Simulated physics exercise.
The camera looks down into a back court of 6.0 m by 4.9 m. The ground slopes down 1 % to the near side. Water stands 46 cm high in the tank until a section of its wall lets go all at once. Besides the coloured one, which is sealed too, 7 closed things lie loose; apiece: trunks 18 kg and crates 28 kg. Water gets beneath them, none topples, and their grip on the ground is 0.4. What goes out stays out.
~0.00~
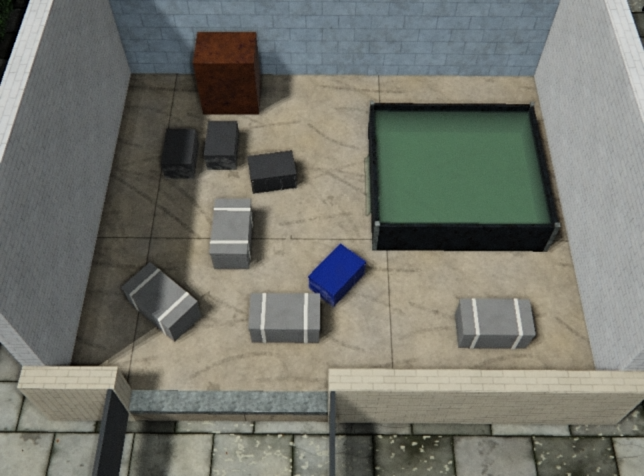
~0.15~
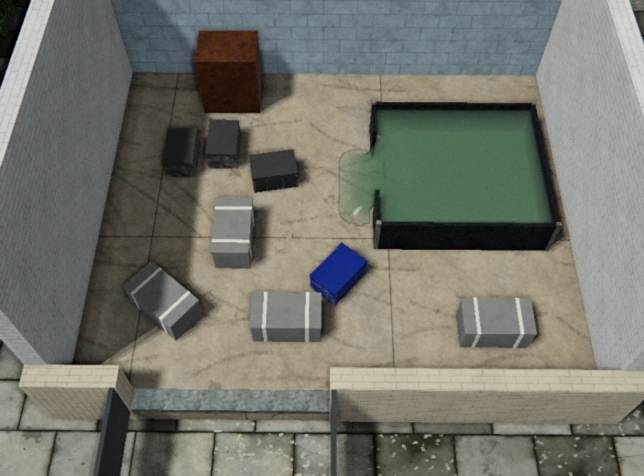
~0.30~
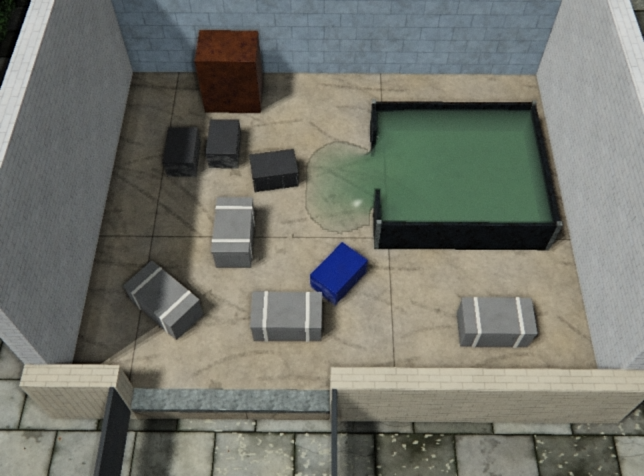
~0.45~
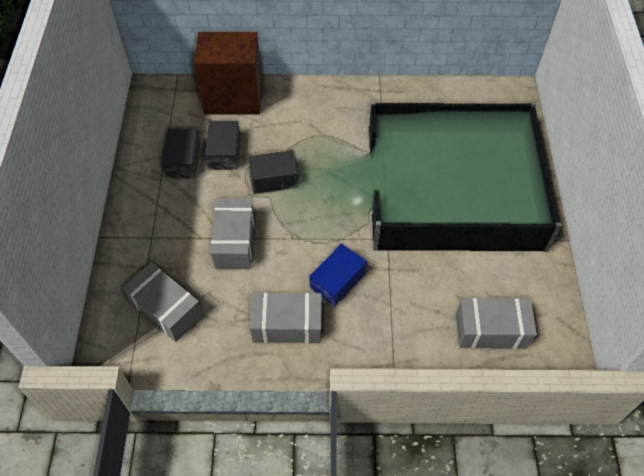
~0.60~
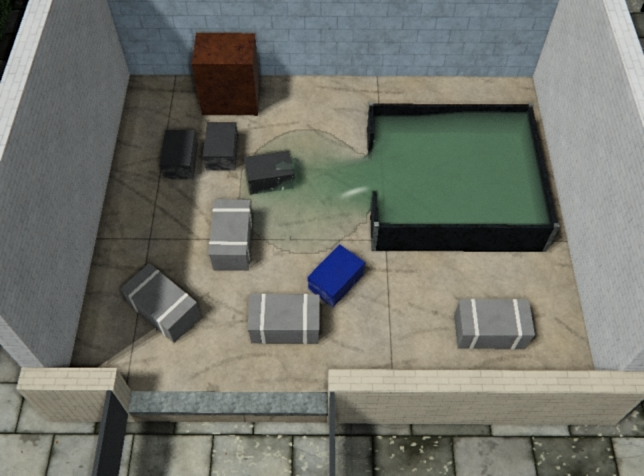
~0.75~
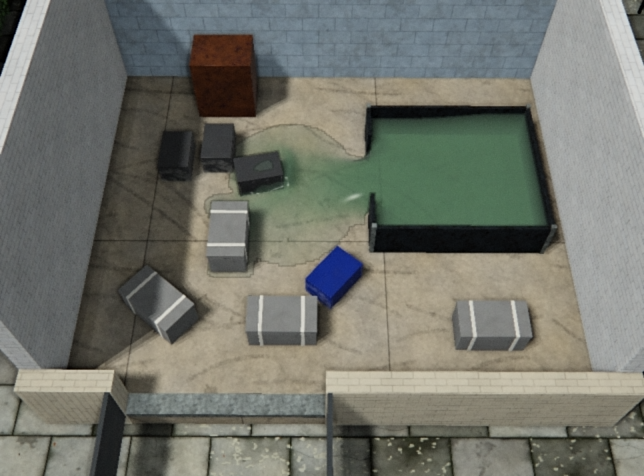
Walled court with green water spreading from a gap in a dark tank's left side, nudging a dark box slightly left.
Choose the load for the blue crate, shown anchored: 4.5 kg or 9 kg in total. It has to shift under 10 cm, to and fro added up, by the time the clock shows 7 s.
Verdict: The lower weight is enough.
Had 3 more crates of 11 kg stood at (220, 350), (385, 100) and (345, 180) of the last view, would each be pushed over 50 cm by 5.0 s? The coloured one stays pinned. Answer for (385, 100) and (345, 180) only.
In turn: Under, over.
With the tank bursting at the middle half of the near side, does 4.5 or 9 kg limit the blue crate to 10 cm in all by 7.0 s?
In that case neither weight holds it.
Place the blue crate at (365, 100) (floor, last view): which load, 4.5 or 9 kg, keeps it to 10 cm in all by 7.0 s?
Neither holds.
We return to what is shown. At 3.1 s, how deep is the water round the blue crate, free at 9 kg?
Roughly 1 cm.
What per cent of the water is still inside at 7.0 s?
Some 88 per cent remains.
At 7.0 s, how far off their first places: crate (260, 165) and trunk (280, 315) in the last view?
In that order: 250 cm, 30 cm.
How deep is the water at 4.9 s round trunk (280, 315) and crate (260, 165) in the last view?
About 4 and 11 cm.
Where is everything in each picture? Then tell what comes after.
The first frame shows the blue crate at (337, 268) rests on the ground; 4.0 m2 under water; 0 of 8 have shifted.
The second frame shows the blue crate at (339, 267), on the bottom; water covers 4.5 m2; 0 of 8 have shifted.
The third frame shows the blue crate at (339, 267) rests on the ground; 5.1 m2 under water; 0 of 8 have shifted.
The fourth frame shows the blue crate at (338, 268) rests on the ground; water covers 5.7 m2; 0 of 8 have shifted.
The fifth frame shows the blue crate at (337, 269), on the bottom; 6.4 m2 under water; 0 of 8 have shifted.
The sixth frame shows the blue crate at (334, 271), on the bottom; 7.1 m2 under water; 1 of 8 have shifted.
After 1.4 s the blue crate would be 0 cm from its start with 4.5 kg and 0 cm from its start with 9 kg; 0 cm of water round it then.
After 3.1 s the blue crate would be 0 cm from its start with 4.5 kg and 0 cm from its start with 9 kg; 1 cm of water round it then.
After 4.9 s the blue crate would be 0 cm from its start with 4.5 kg and 0 cm from its start with 9 kg; 1 cm of water round it then.
After 7.0 s the blue crate would be 4 cm from its start with 4.5 kg and 0 cm from its start with 9 kg; 2 cm of water round it then.
